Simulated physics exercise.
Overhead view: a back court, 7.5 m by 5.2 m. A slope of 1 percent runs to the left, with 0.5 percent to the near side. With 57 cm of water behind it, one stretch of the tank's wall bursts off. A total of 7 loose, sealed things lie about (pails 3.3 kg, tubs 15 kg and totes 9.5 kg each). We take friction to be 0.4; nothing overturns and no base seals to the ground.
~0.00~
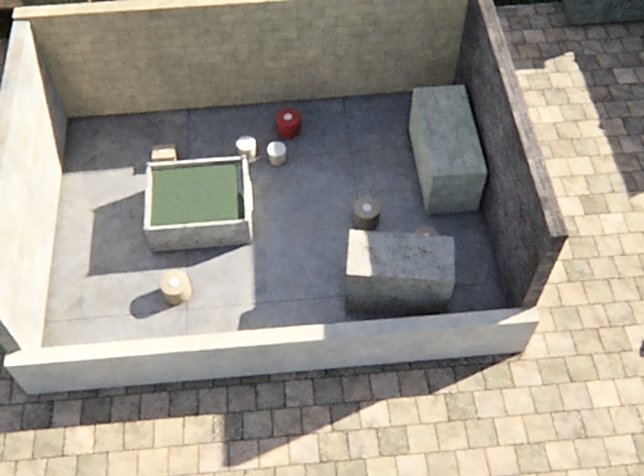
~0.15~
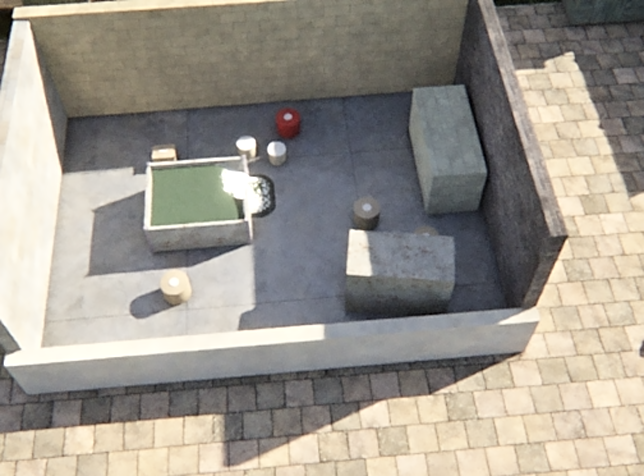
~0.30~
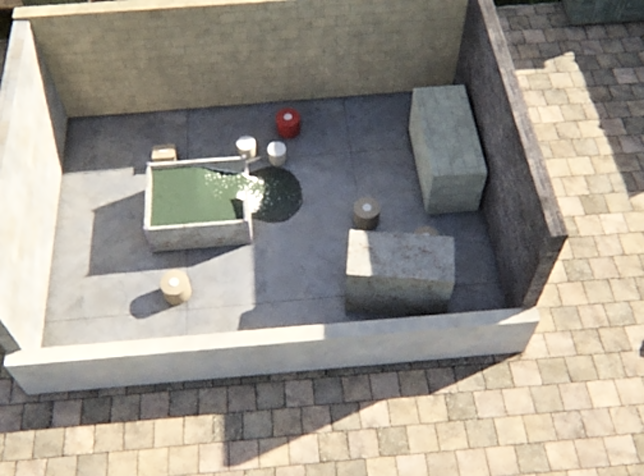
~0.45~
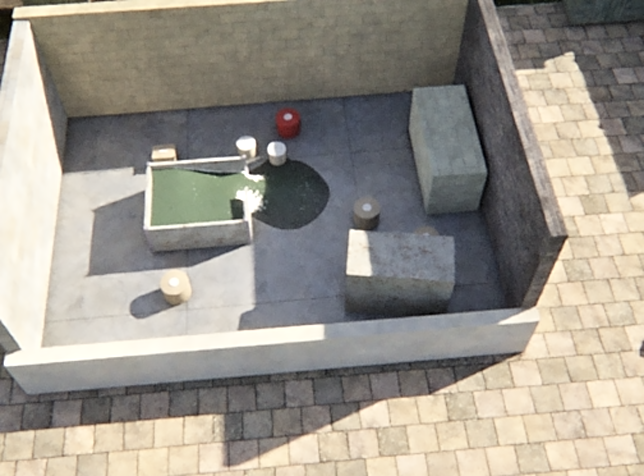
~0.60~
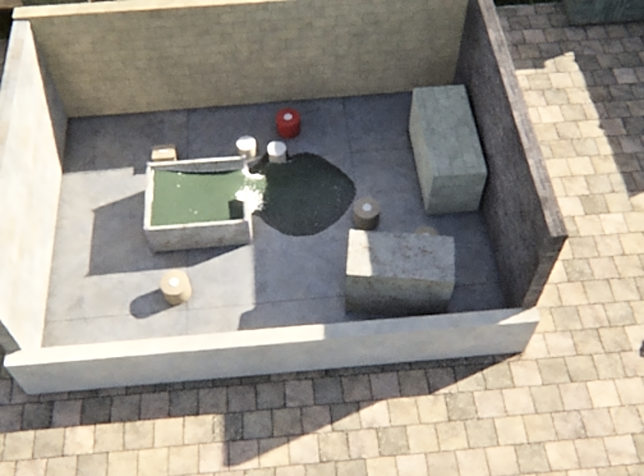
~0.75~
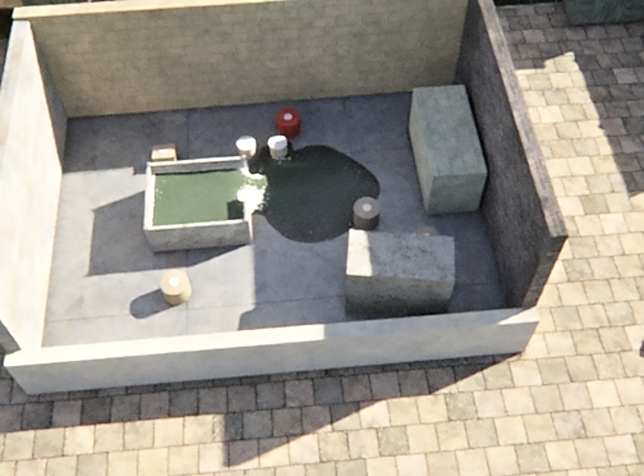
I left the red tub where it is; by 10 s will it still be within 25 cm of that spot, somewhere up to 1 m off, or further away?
Outcome: About the same spot.
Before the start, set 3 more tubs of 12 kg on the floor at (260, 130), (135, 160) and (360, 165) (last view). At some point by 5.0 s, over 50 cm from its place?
Respectively: Smaller, smaller, greater.
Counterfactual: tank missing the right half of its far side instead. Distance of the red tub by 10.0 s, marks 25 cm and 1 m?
In that scenario the red tub would have been washed far off.
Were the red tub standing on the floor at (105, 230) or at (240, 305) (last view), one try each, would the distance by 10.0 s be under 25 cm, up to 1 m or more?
Try one: It hardly moves. Try two: It hardly moves.
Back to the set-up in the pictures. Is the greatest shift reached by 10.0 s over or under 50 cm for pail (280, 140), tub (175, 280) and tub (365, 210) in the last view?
In turn: Past it, less, more.
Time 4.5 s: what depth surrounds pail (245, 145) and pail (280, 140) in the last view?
I'd put it at 1 cm and 1 cm respectively.
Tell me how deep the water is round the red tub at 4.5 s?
Depth: About 3 cm.
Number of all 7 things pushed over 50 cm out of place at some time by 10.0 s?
Count: 3.
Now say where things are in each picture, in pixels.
The red tub at (288, 117) rests on the ground; 2.0 m2 under water; 0 of 7 have shifted, in the first picture.
The red tub at (288, 117) rests on the ground; water covers 2.4 m2; 0 of 7 have shifted, in the second picture.
The red tub at (288, 117), on the bottom; 3.0 m2 under water; 0 of 7 have shifted, in the third picture.
The red tub at (288, 117) rests on the ground; water covers 3.7 m2; 0 of 7 have shifted, in the fourth picture.
The red tub at (288, 117), on the bottom; water covers 4.5 m2; 0 of 7 have shifted, in the fifth picture.
The red tub at (288, 117) rests on the ground; 5.6 m2 under water; 1 of 7 have shifted, in the sixth picture.
After 2.0 s the red tub is near (288, 116), 0.0 m from its start, aground; 0 afloat.
After 4.5 s the red tub is near (288, 116), 0.0 m from its start, aground; 0 afloat.
After 7.0 s the red tub is near (288, 116), 0.0 m from its start, aground; 0 afloat.
After 10.0 s the red tub is near (288, 116), 0.0 m from its start, aground; 0 afloat.
